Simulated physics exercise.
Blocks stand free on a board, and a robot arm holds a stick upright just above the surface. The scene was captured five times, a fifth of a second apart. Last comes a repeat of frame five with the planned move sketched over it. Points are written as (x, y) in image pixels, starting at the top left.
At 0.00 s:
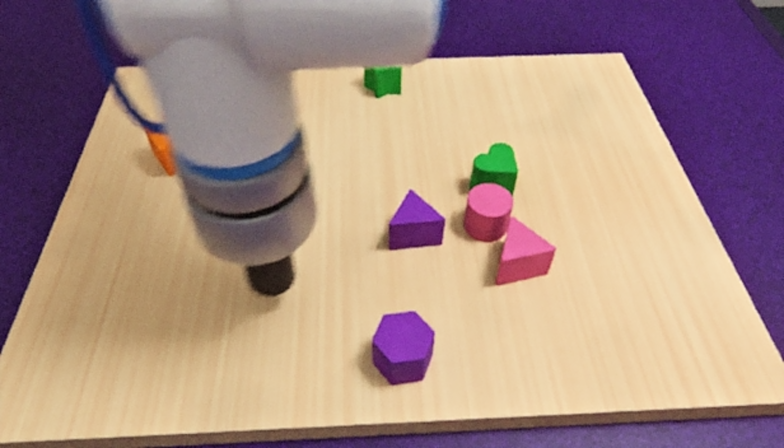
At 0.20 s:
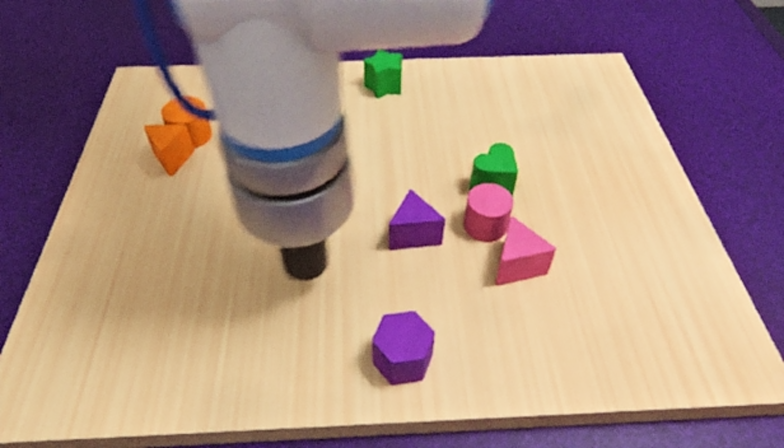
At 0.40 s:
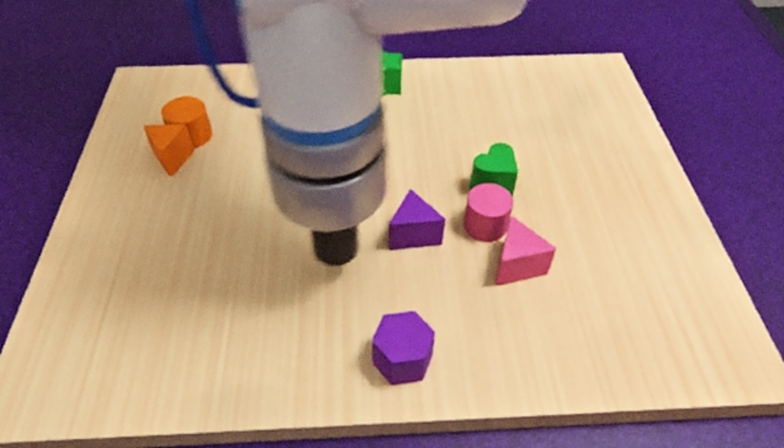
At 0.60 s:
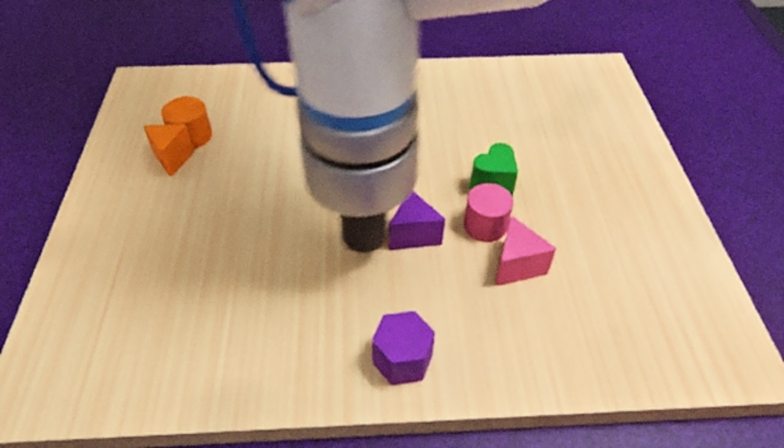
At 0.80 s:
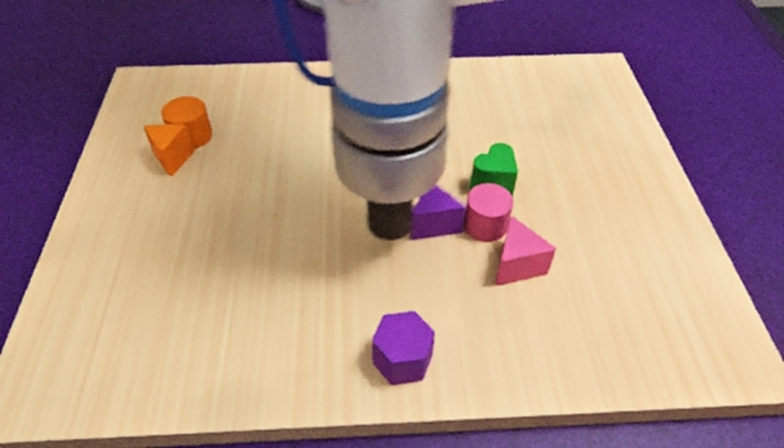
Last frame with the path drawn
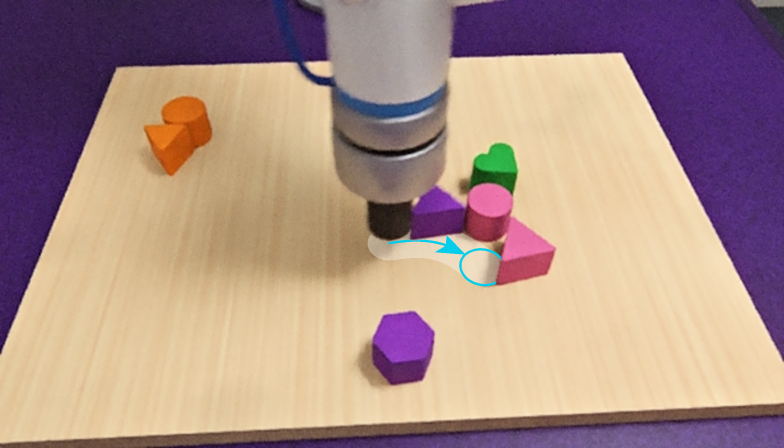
Robot arm moving a black-tipped stick rightward across a wooden board, then nudging a purple triangular block toward a pink round one.
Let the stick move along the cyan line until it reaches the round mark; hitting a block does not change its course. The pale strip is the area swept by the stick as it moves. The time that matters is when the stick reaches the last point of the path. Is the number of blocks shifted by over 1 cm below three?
Yes.
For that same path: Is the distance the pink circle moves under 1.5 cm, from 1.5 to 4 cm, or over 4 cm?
It falls in the 1.5 to 4 cm band.
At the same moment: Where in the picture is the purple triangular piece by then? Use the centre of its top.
Its top middle: (469, 193).
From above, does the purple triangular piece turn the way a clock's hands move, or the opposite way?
Viewed from above: Anti-clockwise.
Drawn move, from (389, 243) through (423, 241) and (455, 249) to (483, 267).
Halfway along, stick at (442, 224); purple triangular piece at (464, 190), turned 50° anticlockwise; pink circle at (511, 191).
At the end, stick at (486, 248); purple triangular piece at (469, 193), turned 70° anticlockwise; pink circle at (511, 191); green heart block still; pink triangular piece at (529, 243).
